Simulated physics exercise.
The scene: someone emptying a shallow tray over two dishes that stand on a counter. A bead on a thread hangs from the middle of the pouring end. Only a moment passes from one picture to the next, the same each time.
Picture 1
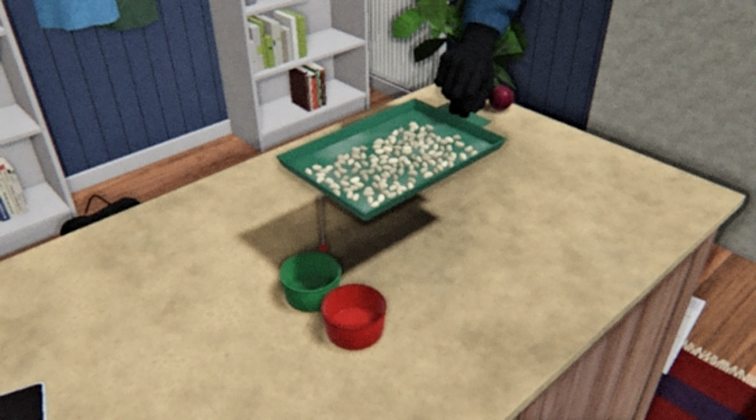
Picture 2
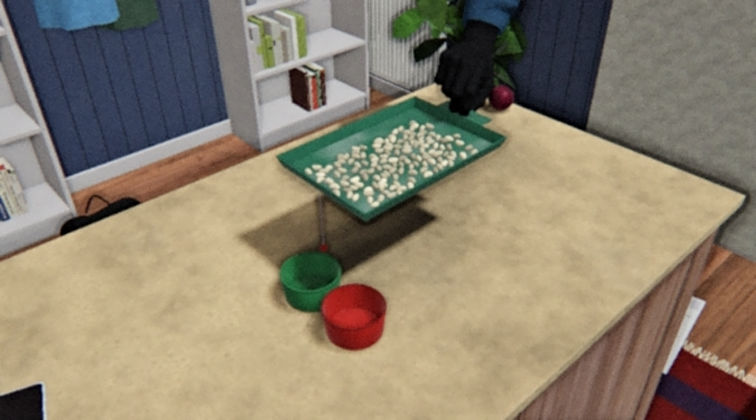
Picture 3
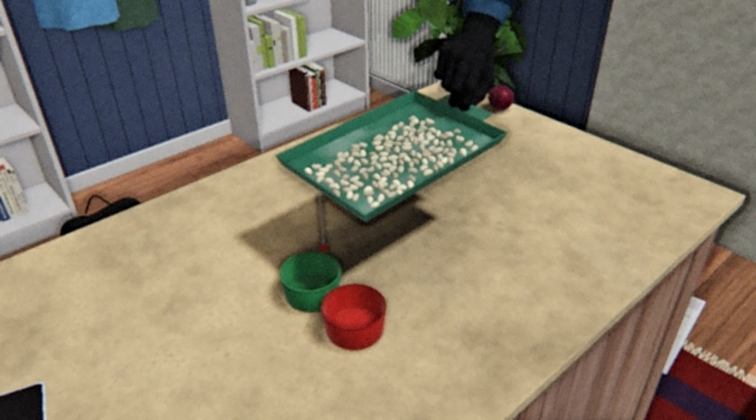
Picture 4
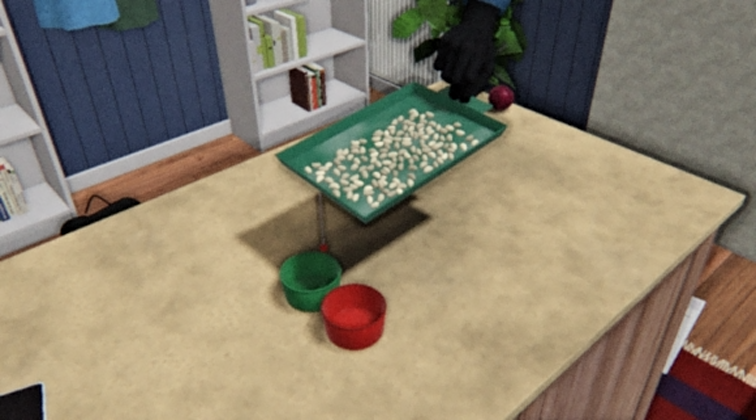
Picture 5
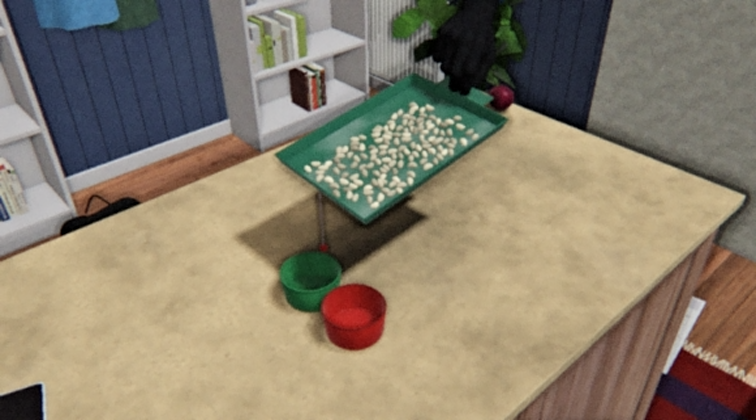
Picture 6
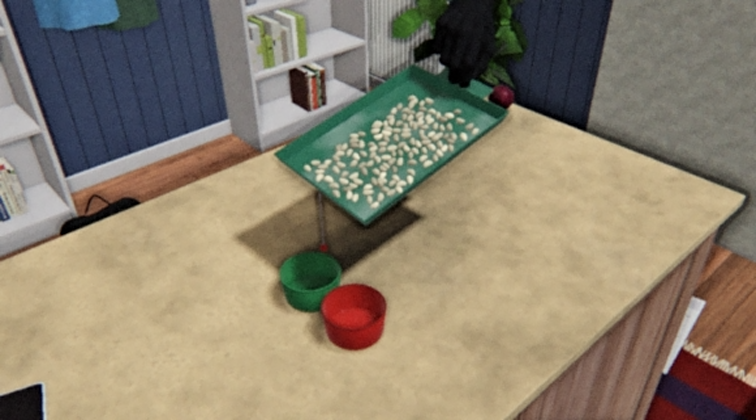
To begin with, a black-gloved hand holds a shallow green tray of white beans nearly level above a counter, near a green dish and a red dish. The hand then slowly raises the far end, tilting the tray slightly toward its near right corner, while the beans barely shift and the dishes stay still.
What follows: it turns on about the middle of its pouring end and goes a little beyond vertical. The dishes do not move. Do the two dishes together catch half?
The two hold the larger part of the load.
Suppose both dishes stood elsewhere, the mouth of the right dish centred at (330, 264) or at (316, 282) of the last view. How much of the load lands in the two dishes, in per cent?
In turn 10 and 30 in a hundred.
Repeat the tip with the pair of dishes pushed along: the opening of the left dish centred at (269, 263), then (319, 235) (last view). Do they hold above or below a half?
At the first place not half, at the second the smaller part.
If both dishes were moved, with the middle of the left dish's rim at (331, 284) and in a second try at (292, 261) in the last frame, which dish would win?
First the left dish, then the right dish.
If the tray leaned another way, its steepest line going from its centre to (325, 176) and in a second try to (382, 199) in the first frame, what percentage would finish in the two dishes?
Roughly 20 per cent, and 40 per cent.
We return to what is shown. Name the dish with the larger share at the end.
The winner is the right-hand dish.
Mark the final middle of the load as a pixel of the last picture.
Close to (351, 320).
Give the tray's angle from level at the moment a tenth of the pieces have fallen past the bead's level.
Near 75 degrees.
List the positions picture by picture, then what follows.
In the first frame, corners of the pouring end at (282, 156) and (365, 209), level; middle of the load at (402, 159), white beans; left dish at (287, 295); right dish at (330, 332); bead on its thread at (324, 248).
In the second frame, corners of the pouring end at (282, 156) and (365, 210), level; middle of the load at (402, 158).
In the third frame, corners of the pouring end at (282, 155) and (365, 211), tipped barely, lowest at the right corner; middle of the load at (402, 156).
In the fourth frame, corners of the pouring end at (281, 154) and (365, 212), tipped a little, lowest at the right corner; middle of the load at (402, 152).
In the fifth frame, corners of the pouring end at (280, 154) and (365, 214), tipped a little, lowest at the right corner; middle of the load at (402, 148).
In the sixth frame, corners of the pouring end at (280, 153) and (364, 216), tipped a little, lowest at the right corner; middle of the load at (401, 145); left dish at (287, 295); right dish at (330, 332).
Soon after the last picture, tray tipped steeply; all on the tray.
A little later, tray tipped right over; a small part on the tray; about two thirds in the right dish; a small part in the left dish; a stray few outside both; a small part in the air.
Later still, tray tipped past a quarter turn; most in the right dish; about a quarter in the left dish; a small part outside both; a stray few in the air.
At rest, tray tipped past a quarter turn; most in the right dish; about a quarter in the left dish; a small part outside both; a stray few in the air.
